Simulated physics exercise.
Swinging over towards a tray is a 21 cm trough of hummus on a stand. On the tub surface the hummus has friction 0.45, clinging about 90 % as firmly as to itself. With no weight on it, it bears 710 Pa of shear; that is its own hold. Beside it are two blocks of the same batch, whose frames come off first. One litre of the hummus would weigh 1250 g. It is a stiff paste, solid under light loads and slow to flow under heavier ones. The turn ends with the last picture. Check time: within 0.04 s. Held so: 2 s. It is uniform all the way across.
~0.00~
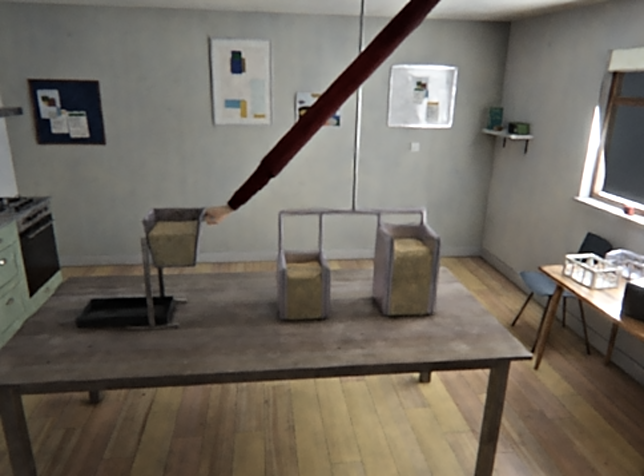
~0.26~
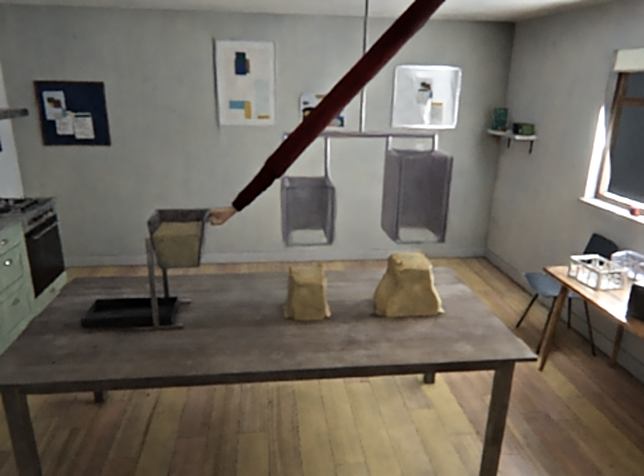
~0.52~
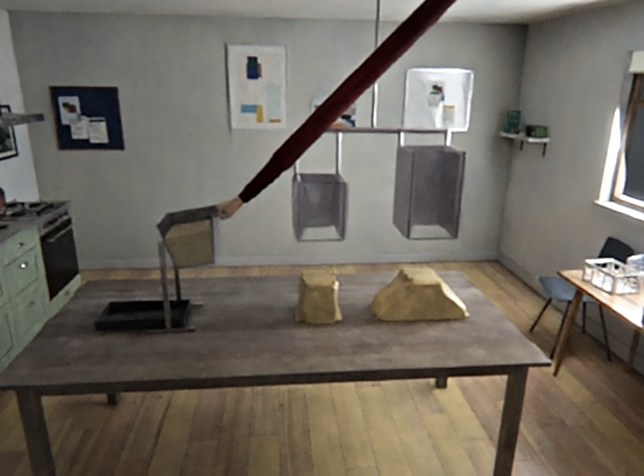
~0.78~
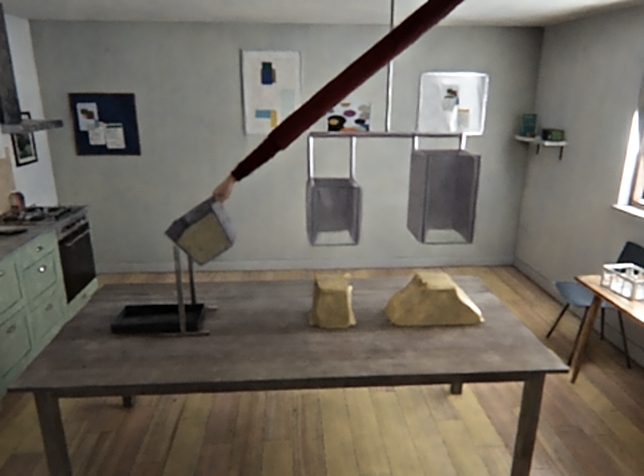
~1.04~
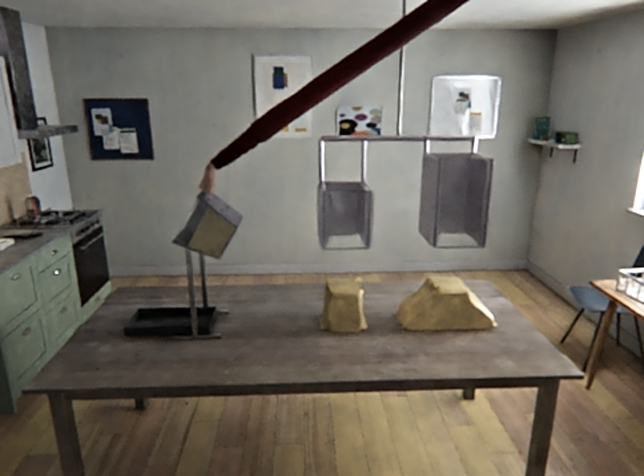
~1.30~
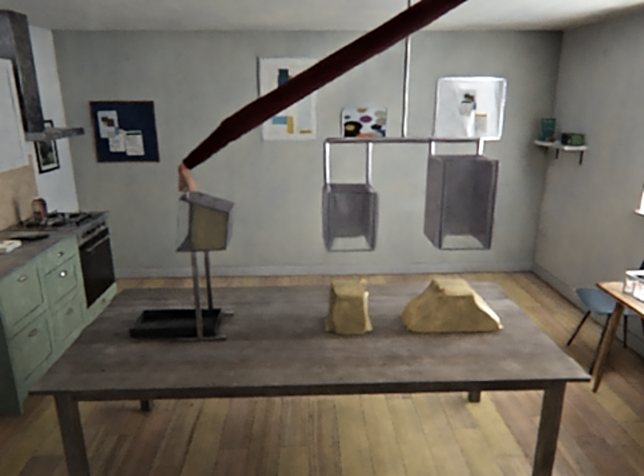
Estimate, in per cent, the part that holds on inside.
The part holding on inside is about 100 %.
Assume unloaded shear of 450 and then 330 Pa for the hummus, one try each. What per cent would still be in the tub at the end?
Respectively 95 % and 65 %.
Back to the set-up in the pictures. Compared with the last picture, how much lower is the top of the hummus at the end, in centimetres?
The top ends up some 0 cm below its level in the last picture.
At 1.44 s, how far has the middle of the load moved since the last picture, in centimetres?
It has gone close to 0 cm.
After 1.44 s, the tub is at 82 degrees and holds 100 %.
After 1.61 s, the tub is at 82 degrees and holds 100 %.
After 1.78 s, the tub is at 82 degrees and holds 100 %.
After 1.95 s, the tub is at 82 degrees and holds 100 %.
After 3.30 s, the tub is at 82 degrees and holds 100 %.
